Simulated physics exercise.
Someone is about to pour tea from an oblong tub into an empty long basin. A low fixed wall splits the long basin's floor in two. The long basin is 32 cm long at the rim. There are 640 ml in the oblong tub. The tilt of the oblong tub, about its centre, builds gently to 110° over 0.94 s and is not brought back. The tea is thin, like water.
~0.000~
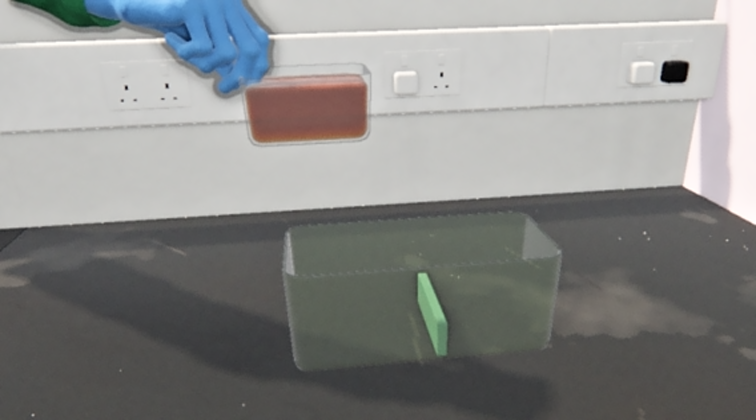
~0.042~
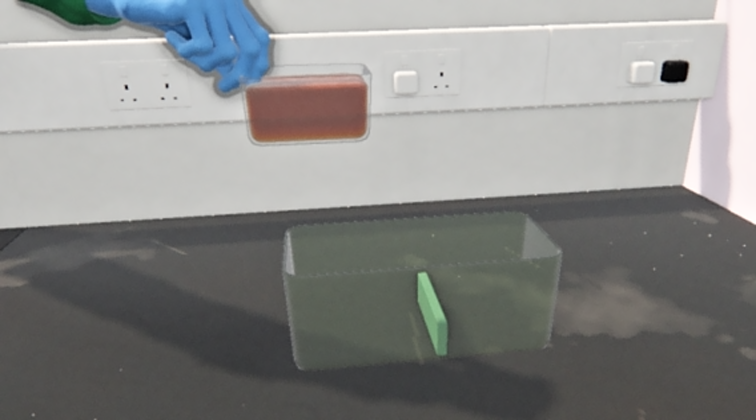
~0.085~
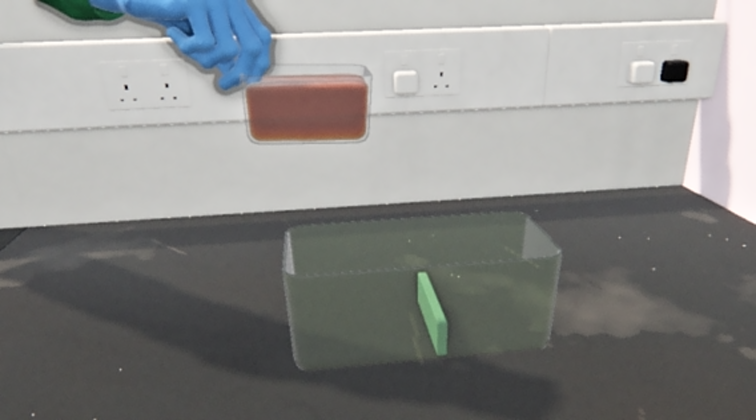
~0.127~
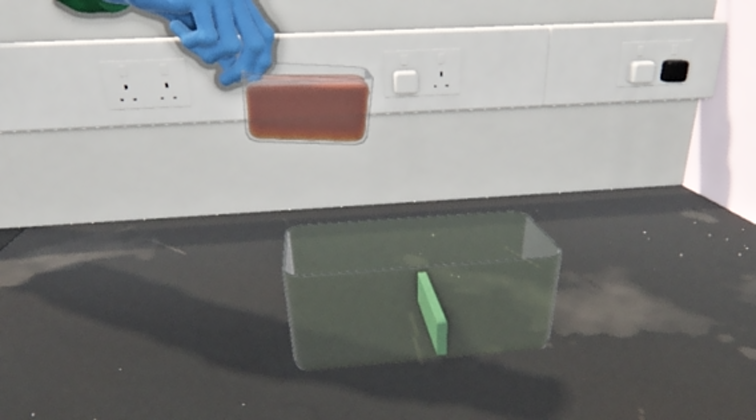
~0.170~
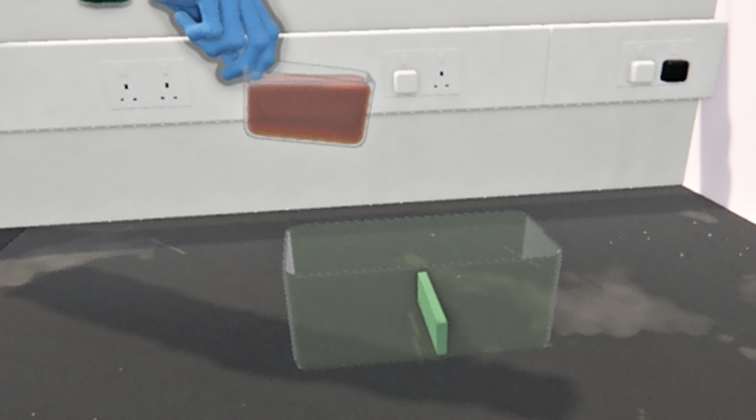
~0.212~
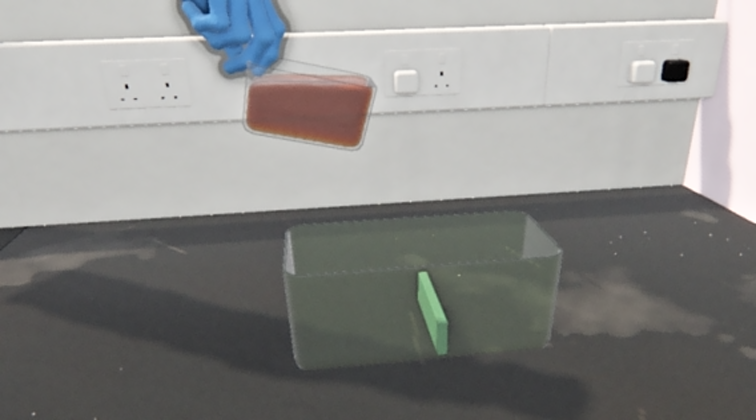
Blue-gloved hand gradually tilting a clear oblong tub of reddish-brown liquid rightward above an empty basin with a green divider.
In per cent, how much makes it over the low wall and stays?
About 61 per cent.
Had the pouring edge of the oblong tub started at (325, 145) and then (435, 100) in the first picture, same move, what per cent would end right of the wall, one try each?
First 5, then 90 per cent.
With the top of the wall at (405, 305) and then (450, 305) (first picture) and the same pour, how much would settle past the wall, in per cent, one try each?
First 75, then 40 per cent.
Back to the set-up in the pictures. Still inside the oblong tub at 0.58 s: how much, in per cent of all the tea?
Some 40 per cent.
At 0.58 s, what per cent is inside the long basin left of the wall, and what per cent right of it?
Near 3 on the left, 10 on the right.
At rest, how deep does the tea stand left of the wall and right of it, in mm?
Left about 10 mm, right about 22 mm.
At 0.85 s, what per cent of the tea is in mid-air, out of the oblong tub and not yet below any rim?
About 8 per cent.
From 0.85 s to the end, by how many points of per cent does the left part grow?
Some 14 per cent.
Then, 0.58 s in, the tilt is 75° and 41 per cent is still to pour, 3 is left of the wall and 11 right of it.
Then, 0.85 s in, the tilt is 108° and 6 per cent is still to pour, 24 is left of the wall and 61 right of it.
Then, 1.13 s in, the tilt is 110° and 0 per cent is still to pour, 37 is left of the wall and 60 right of it.
Then, 1.44 s in, the tilt is 110° and 0 per cent is still to pour, 38 is left of the wall and 61 right of it.
Finally, 38 per cent lies left of the wall, 61 right of it and 2 outside.
